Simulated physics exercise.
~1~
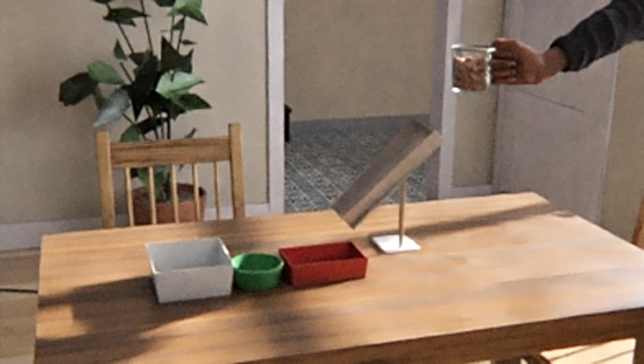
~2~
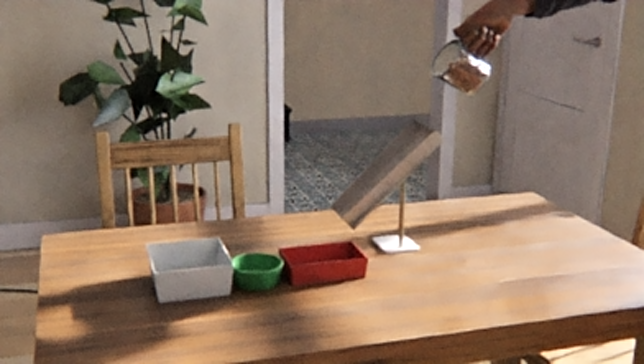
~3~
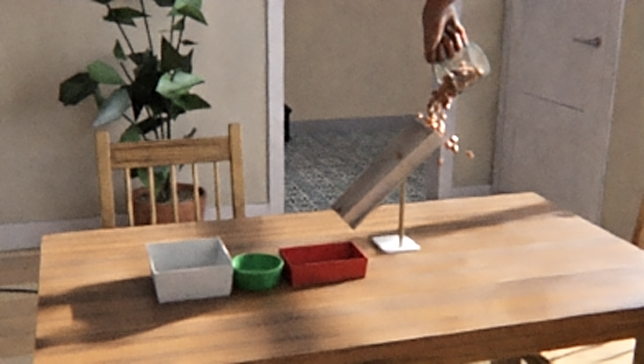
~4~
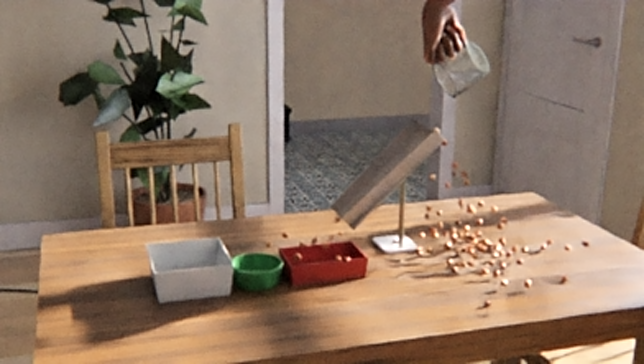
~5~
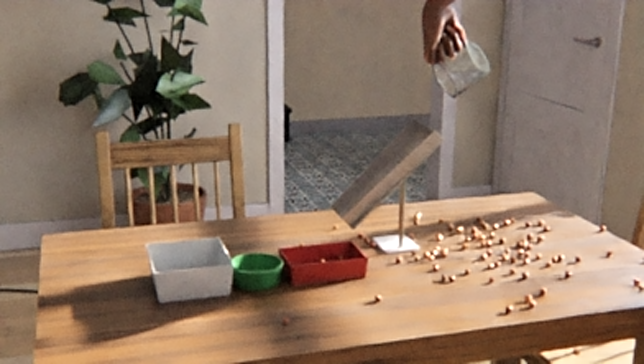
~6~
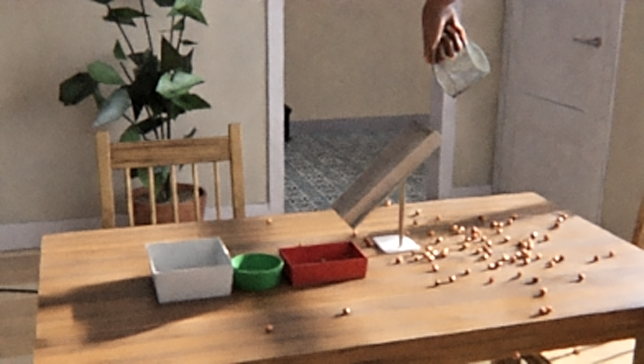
In a sunlit room with a potted plant, a chair and a doorway behind, a still view looks slightly down on a wooden table. A white tin, a green dish and a red tin stand in a row left of a sloping chute on a stand. From the right, a hand brings in a clear cup of hazelnuts and tips it above the chute's upper end. The nuts tumble out, many spilling past the chute and bouncing across the table. The hand holds the emptied cup tilted as most nuts settle scattered on the right, with a few strays near the containers.
